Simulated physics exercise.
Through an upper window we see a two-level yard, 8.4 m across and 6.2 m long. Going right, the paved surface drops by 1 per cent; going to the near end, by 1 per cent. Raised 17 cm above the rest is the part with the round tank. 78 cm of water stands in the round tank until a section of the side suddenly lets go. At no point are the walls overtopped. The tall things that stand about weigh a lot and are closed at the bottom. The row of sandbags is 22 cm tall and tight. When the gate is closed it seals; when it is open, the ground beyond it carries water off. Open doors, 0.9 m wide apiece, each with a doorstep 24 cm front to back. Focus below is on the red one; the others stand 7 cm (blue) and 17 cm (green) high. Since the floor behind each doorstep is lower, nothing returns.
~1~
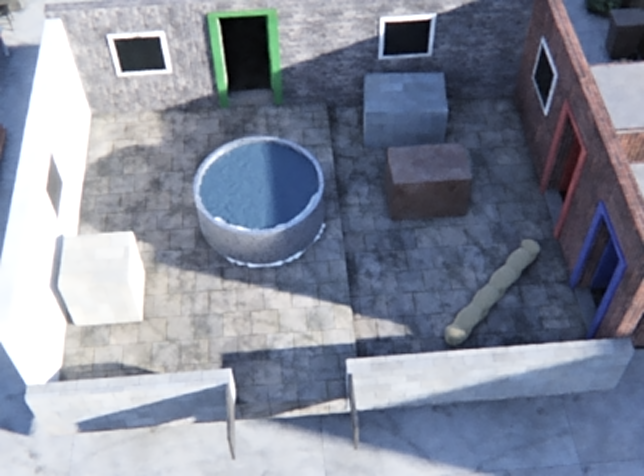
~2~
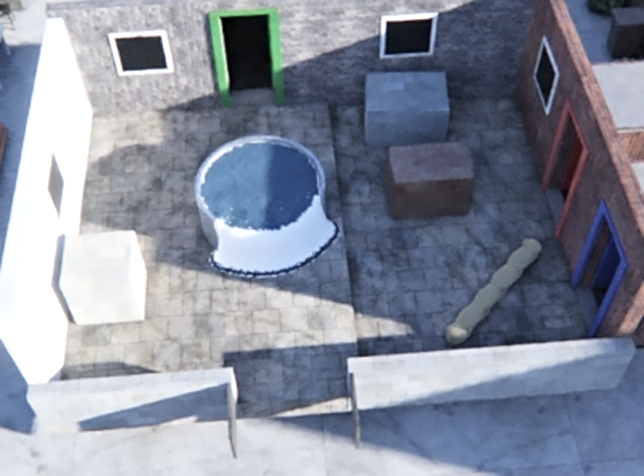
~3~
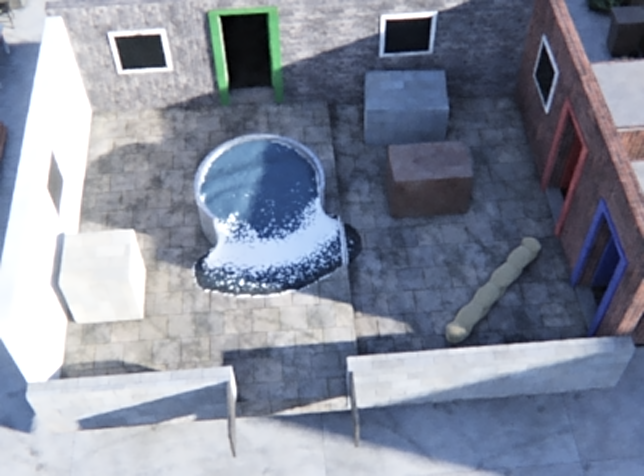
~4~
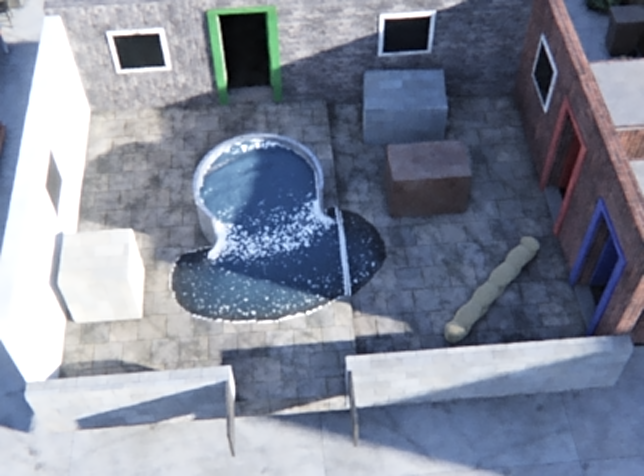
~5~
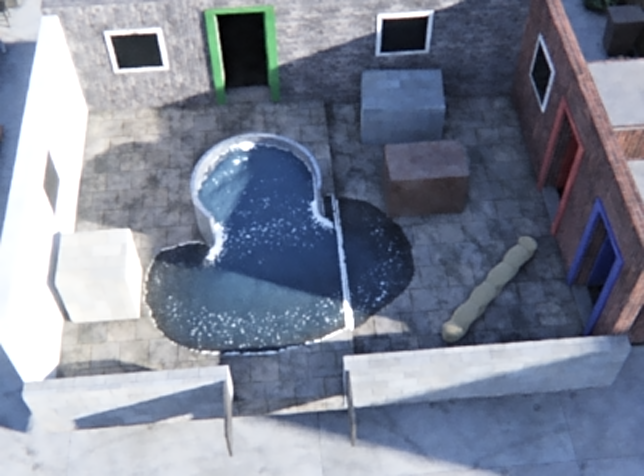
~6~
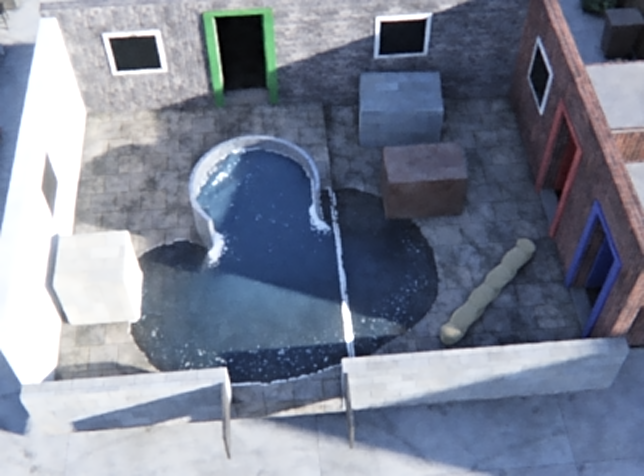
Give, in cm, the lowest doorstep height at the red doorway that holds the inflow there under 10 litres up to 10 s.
The lowest height is close to 7 cm.
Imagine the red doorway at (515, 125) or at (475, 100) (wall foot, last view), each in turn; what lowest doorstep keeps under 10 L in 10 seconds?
In turn: Roughly 7.5 cm, roughly 8.0 cm.
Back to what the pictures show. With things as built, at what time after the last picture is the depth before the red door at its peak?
It peaks around 3.0 s.
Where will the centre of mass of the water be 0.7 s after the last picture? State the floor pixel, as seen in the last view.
Centre of mass: About (286, 273) px.
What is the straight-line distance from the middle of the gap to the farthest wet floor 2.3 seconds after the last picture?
5.4 m.
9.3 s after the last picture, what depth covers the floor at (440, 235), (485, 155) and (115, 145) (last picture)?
Roughly 4, 7 and 0 cm, in turn.
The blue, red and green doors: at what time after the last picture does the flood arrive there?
Blue door 1.4 s, red door 1.2 s, green door not within the 10 s.
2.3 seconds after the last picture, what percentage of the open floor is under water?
Around 50 per cent of the free floor.
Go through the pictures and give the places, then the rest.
The first frame shows the round tank at (259, 186) is whole and still, 78 cm deep; the red door at (562, 176) is dry.
In the second frame, the gap is at (281, 248), the front 0.3 m out at (334, 235); the back of the round tank holds 78 cm.
In the third frame, the gap is at (280, 249), the front 0.8 m out at (205, 285); the back of the round tank holds 77 cm.
In the fourth frame, the front is at (193, 310), 1.3 m from the gap at (279, 250); 4.2 m2 of floor is wet, 70 cm left at the back.
In the fifth frame, the gap is at (277, 251), the front 1.8 m out at (406, 279); the back of the round tank holds 66 cm.
In the sixth frame, water pours out at (275, 253) and has run 2.3 m, to (426, 304); about 5 cm deep outside, 62 cm at the back; 2.4 m in a straight line remain to the red door at (557, 176).
Then, 0.7 s after the last picture water covers 35 % of the floor, deepest (33 cm) near (360, 385); it has not reached the red door.
Then, 2.3 s after the last picture water covers 50 % of the floor, deepest (30 cm) near (587, 368); 7 cm at the red door, 0 litres in over its 14 cm doorstep.
Then, 9.3 s after the last picture water covers 70 % of the floor, deepest (16 cm) near (587, 368); 7 cm at the red door, 0 litres in over its 14 cm doorstep.
At the red door as built, the water peaked near 11 cm, 3.1 s after the last picture.
Run again over the same 10 s with other heights there, 17 litres in over 6 cm, 4 litres over 8.5 cm. The limit of 10 litres is kept from about 7 cm up.
